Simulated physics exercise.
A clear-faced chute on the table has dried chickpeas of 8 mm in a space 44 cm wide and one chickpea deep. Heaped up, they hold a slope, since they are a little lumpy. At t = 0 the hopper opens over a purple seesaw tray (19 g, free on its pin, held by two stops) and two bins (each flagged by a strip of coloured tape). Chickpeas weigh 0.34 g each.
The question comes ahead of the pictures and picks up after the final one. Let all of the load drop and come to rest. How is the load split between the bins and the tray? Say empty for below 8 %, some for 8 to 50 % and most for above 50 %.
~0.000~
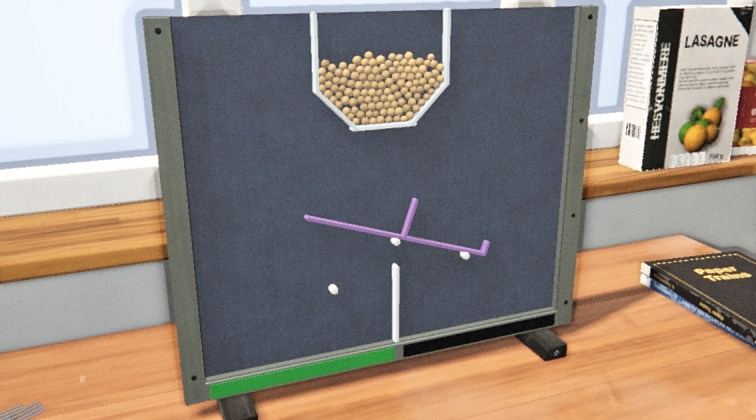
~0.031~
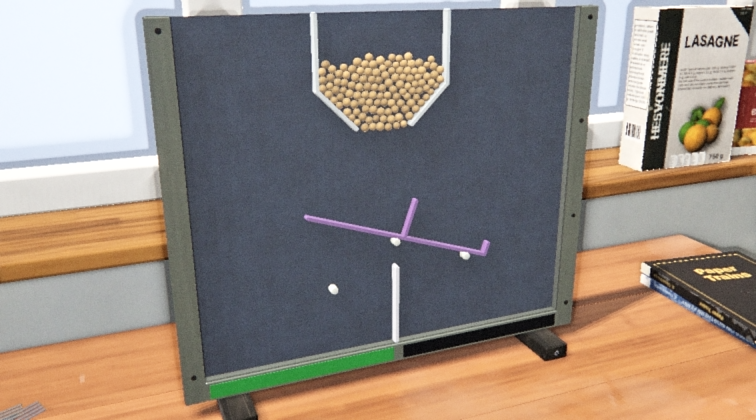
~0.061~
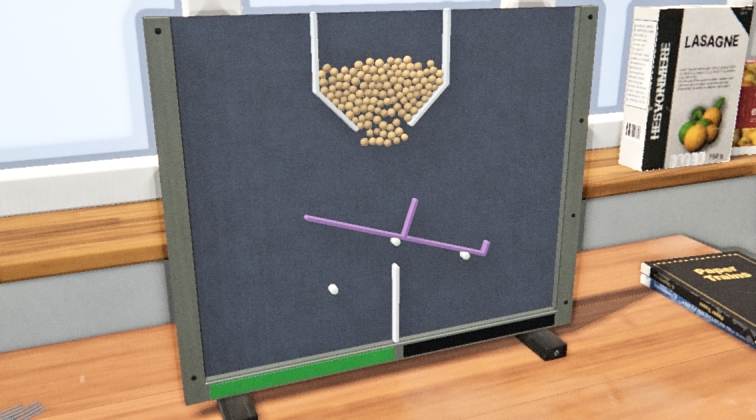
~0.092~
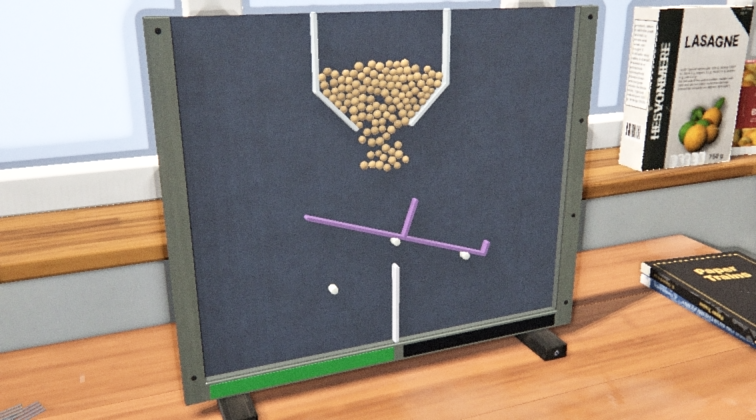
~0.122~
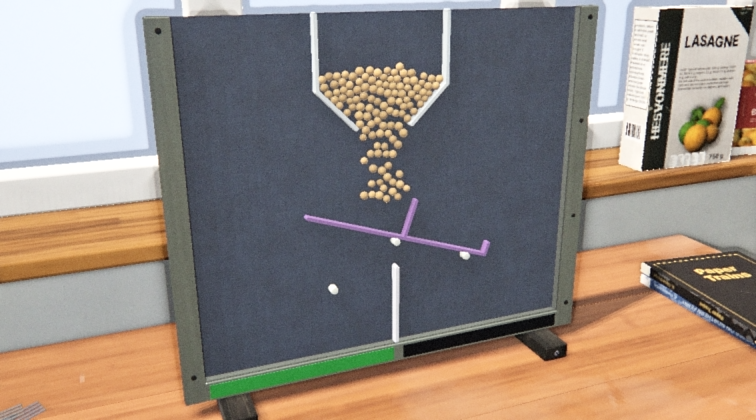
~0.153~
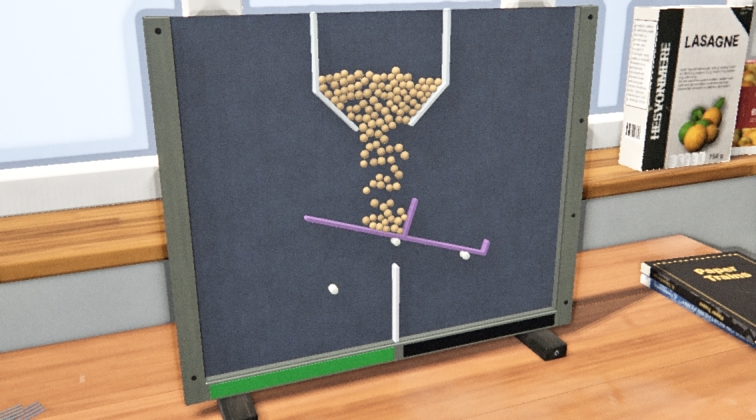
The black bin ends up with barely a trace, the green bin with the majority, and the tray with a middling amount.
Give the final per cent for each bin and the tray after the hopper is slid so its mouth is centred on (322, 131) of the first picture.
Final per cent - black bin: 0, green bin: 100, tray: 0.
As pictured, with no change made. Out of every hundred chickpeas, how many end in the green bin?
Something like 75 in a hundred.
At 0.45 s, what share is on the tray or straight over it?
About 85%.
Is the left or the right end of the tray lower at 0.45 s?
Left end.
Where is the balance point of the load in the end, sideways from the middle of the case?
It sits around 9 cm left of centre.
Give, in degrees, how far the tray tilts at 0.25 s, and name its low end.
Tilt: About 15 degrees; low end: Right.
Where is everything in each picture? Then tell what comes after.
Gate shut, about 120 chickpeas in the hopper; its mouth (355, 128) to (411, 123); tray right end down 19°; its ends (307, 218) and (483, 253), top of its upright wall (415, 201); pivot (396, 241); stops (334, 290) and (465, 255); a lip at the right end; black bin (482, 335), green bin (306, 372), in the first frame.
In the second frame, 4 out; leading chickpea (388, 127); tray right end down 19°.
In the third frame, 12 out; leading chickpea (388, 143); tray right end down 19°.
In the fourth frame, 22 out; leading chickpea (387, 168); tray right end down 19°.
In the fifth frame, 35 out; leading chickpea (387, 199); tray right end down 19°.
In the sixth frame, 44 out; leading chickpea (400, 231); tray right end down 19°; its ends (307, 218) and (483, 253), top of its upright wall (415, 201).
After 0.25 s 70 % have left the hopper; tray right end down 14°; on or over it 65 %, past it to the left 0 %, to the right 0 %.
After 0.45 s 100 % have left the hopper; tray left end down 30°; on or over it 85 %, past it to the left 15 %, to the right 0 %.
After 0.80 s 100 % have left the hopper; tray left end down 30°; on or over it 30 %, past it to the left 70 %, to the right 0 %.
In the end, by 2.0 s, black bin 5 %, green bin 75 %, tray 20 %; tray right end down 19°.
